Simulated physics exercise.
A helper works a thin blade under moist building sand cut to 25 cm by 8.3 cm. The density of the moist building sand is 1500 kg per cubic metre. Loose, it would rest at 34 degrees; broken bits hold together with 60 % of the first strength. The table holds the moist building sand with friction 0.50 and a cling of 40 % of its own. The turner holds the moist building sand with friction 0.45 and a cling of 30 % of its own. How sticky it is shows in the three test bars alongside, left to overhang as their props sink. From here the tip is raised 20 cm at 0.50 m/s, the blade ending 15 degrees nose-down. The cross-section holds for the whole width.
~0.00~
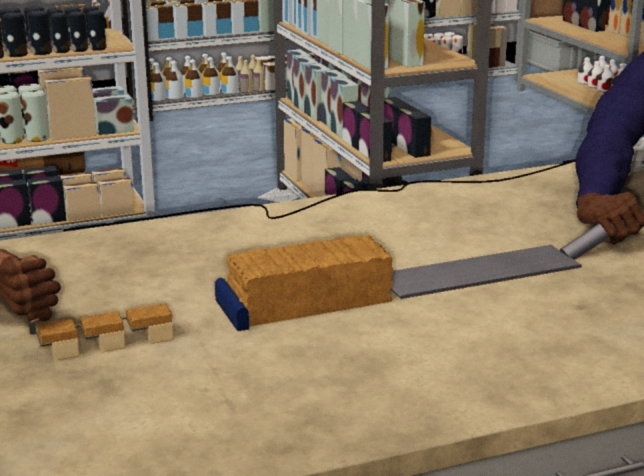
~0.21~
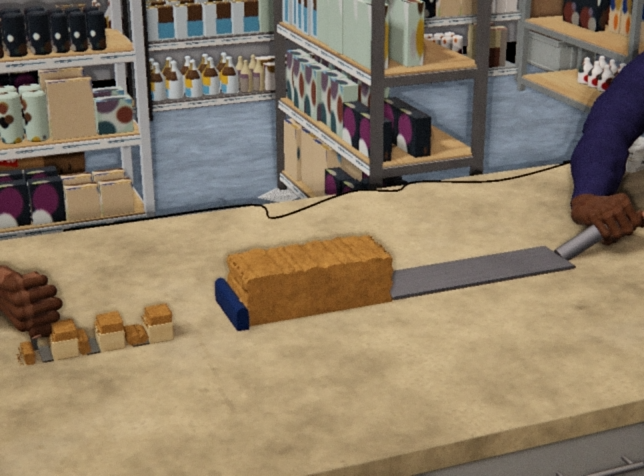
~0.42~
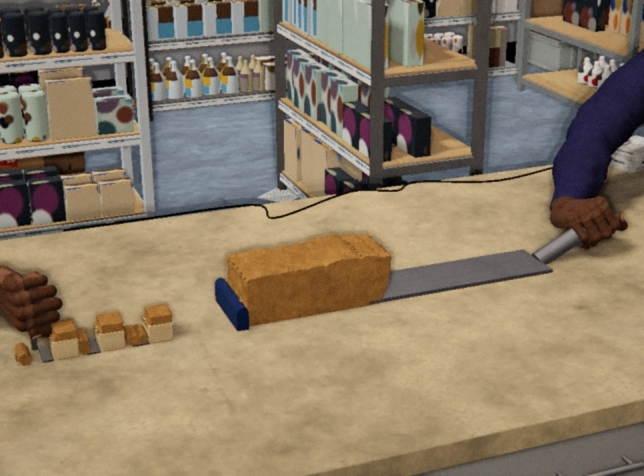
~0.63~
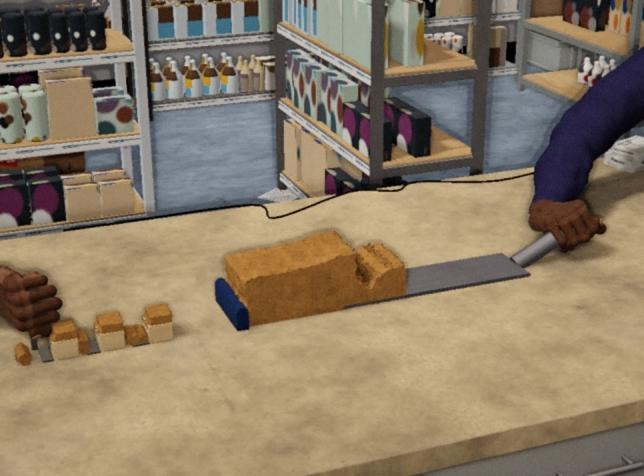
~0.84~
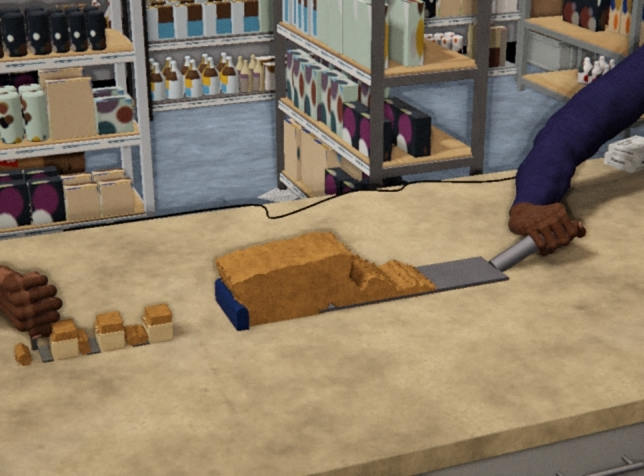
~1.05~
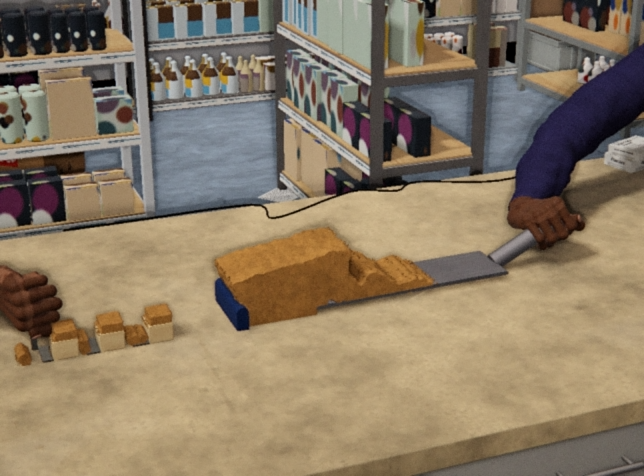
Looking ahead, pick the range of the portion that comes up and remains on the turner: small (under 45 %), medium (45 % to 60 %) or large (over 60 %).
The band is small (under 45 %).
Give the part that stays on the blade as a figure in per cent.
Near 20 %.
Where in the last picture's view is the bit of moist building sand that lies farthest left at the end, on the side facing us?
Near (147, 344).
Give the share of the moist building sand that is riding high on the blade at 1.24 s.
Some 30 per cent.
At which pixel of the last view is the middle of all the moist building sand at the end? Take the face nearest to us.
At about (290, 273).
By 1.24 s, the tip is 10 cm up.
By 1.46 s, the tip is 20 cm up and 42 % is riding high on the blade.
By 1.68 s, the tip is 20 cm up and 34 % is riding high on the blade.
By 1.91 s, the tip is 20 cm up and 22 % is riding high on the blade.
By 2.50 s, at the end, the tip is 20 cm up and 22 % is riding high on the blade.
